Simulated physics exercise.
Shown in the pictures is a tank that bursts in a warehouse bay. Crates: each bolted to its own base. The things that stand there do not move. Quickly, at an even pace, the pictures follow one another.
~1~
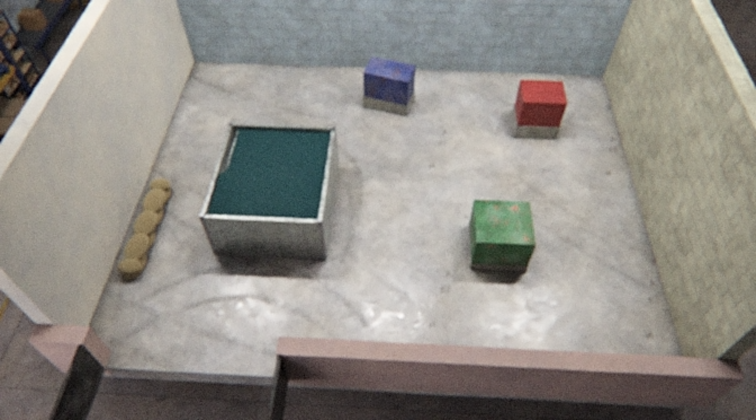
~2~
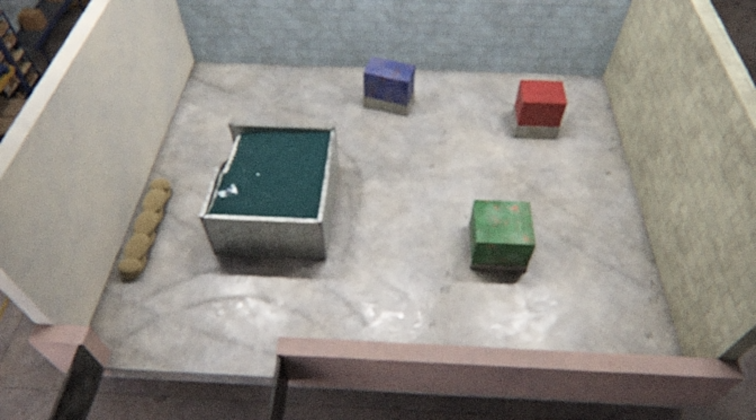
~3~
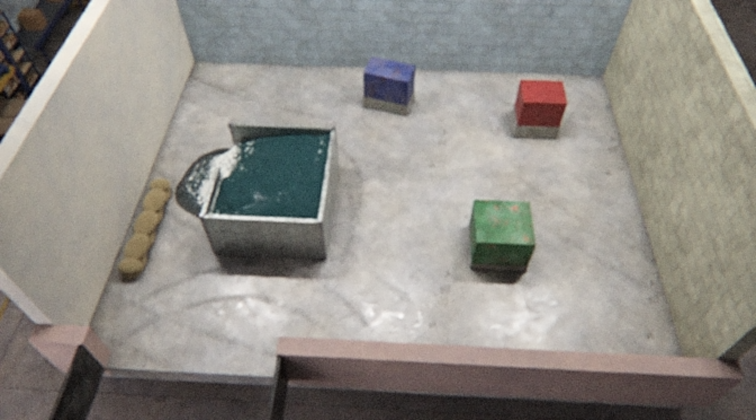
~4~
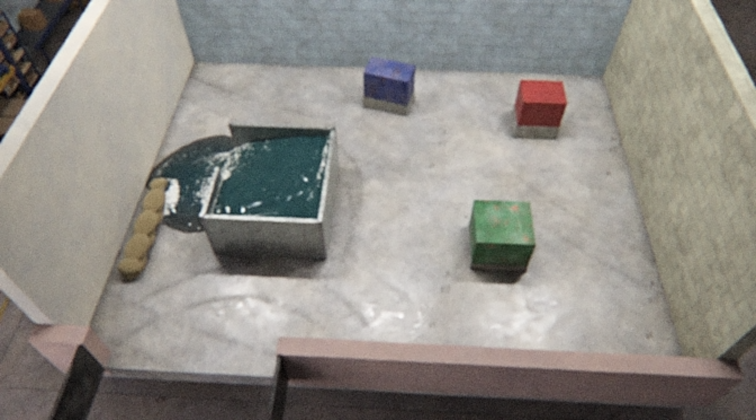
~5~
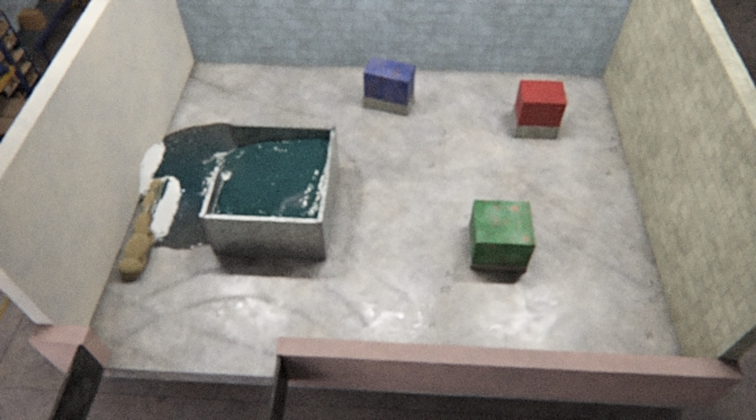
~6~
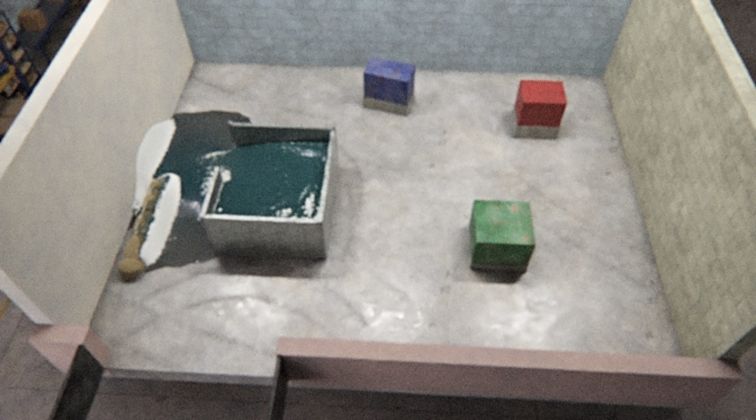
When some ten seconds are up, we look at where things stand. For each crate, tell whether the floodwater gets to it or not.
Result: Green crate: Kept safe, blue crate: Kept safe, red crate: Kept safe.
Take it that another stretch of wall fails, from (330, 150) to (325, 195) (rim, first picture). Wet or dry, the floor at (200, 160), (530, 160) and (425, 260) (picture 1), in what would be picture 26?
First spot unwetted, second drenched, third drenched.
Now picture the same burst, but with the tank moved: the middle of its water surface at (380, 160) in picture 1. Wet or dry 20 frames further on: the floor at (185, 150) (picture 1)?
At that spot: Inundated.
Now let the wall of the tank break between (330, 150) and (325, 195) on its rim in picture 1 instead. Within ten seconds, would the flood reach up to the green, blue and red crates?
Then the green crate gets flooded, the blue crate is untouched and the red crate is untouched.
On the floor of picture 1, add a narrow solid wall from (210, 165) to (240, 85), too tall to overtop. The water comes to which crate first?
Looks like the blue-painted one.
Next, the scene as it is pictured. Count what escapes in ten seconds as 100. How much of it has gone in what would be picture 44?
Somewhere around 75 per cent, I'd say.
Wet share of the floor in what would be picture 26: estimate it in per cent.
About 35 per cent.
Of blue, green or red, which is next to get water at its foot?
It's the blue one here.
A moment on, water covers 15 % of the floor; the green crate not reached, the blue crate not reached, the red crate not reached.
Next, water covers 25 % of the floor; the green crate not reached, the blue crate not reached, the red crate not reached.
Then, water covers 35 % of the floor; the green crate not reached, the blue crate water round its plinth, the red crate not reached.
Later, water covers 70 % of the floor; the green crate water round its plinth, the blue crate water round its plinth, the red crate water round its plinth.
In the end, water covers 95 % of the floor; the green crate stayed above the water, the blue crate stayed above the water, the red crate stayed above the water.
